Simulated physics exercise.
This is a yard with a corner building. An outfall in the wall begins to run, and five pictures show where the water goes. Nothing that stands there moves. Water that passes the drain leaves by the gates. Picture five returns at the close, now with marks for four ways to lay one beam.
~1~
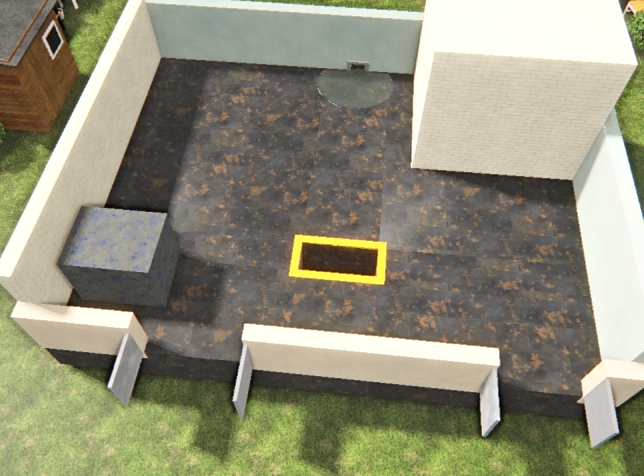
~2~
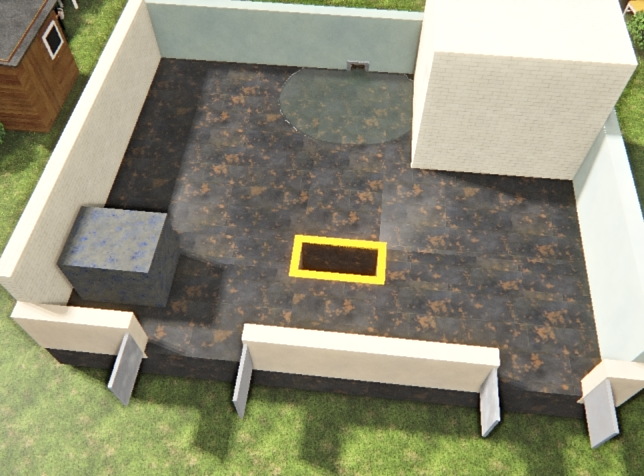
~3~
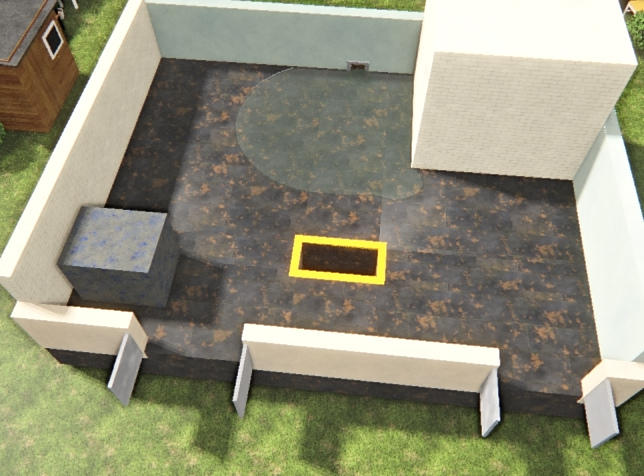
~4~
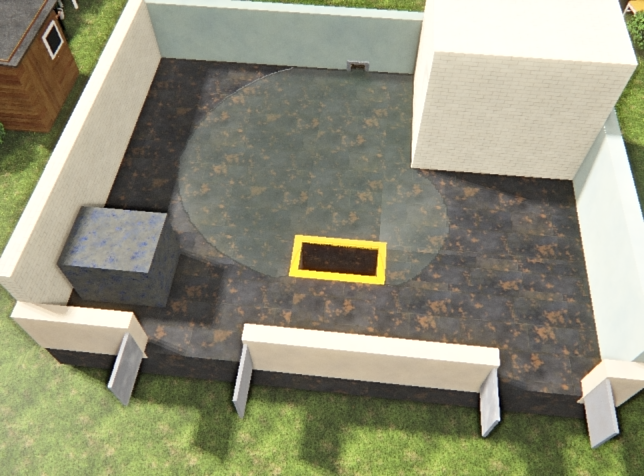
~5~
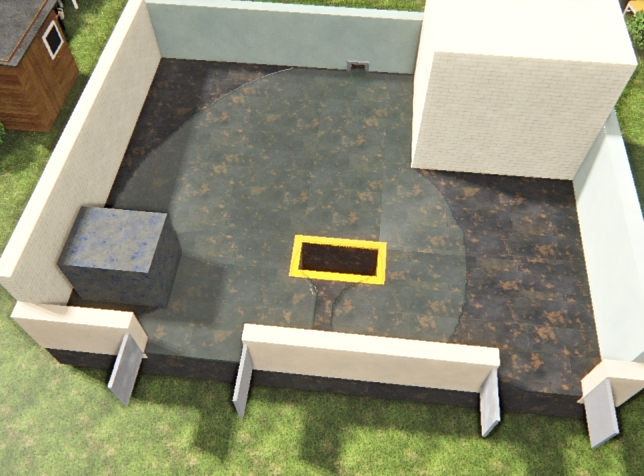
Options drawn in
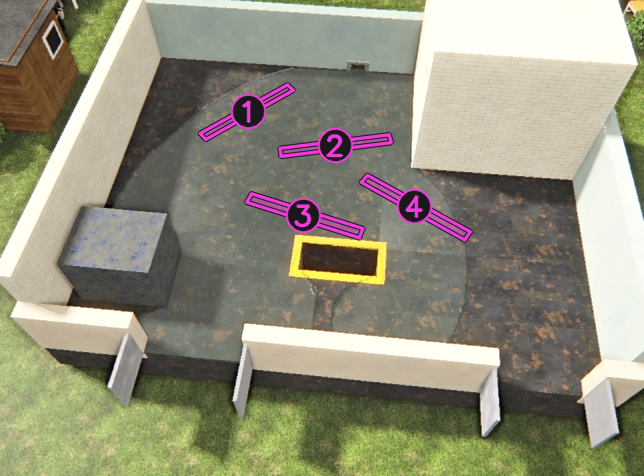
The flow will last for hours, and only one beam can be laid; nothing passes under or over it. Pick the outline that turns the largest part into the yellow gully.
Place 1.
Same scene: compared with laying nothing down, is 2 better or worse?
Worse.
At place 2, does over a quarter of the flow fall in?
No, it does not.
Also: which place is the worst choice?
Here it is place 3.
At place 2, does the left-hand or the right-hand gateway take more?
The left gate.
On the marked copy, 1 from (203, 136) to (290, 87); 2 from (280, 152) to (390, 138); 3 from (249, 198) to (361, 233); 4 from (364, 178) to (467, 235).
With 1, about 35 % of the stream runs into the yellow gully, about 65 % out by the gates.
With 2, about 18 % of the stream runs into the yellow gully, about 81 % out by the gates.
With 3, about 12 % of the stream runs into the yellow gully, about 88 % out by the gates.
With 4, about 15 % of the stream runs into the yellow gully, about 84 % out by the gates.
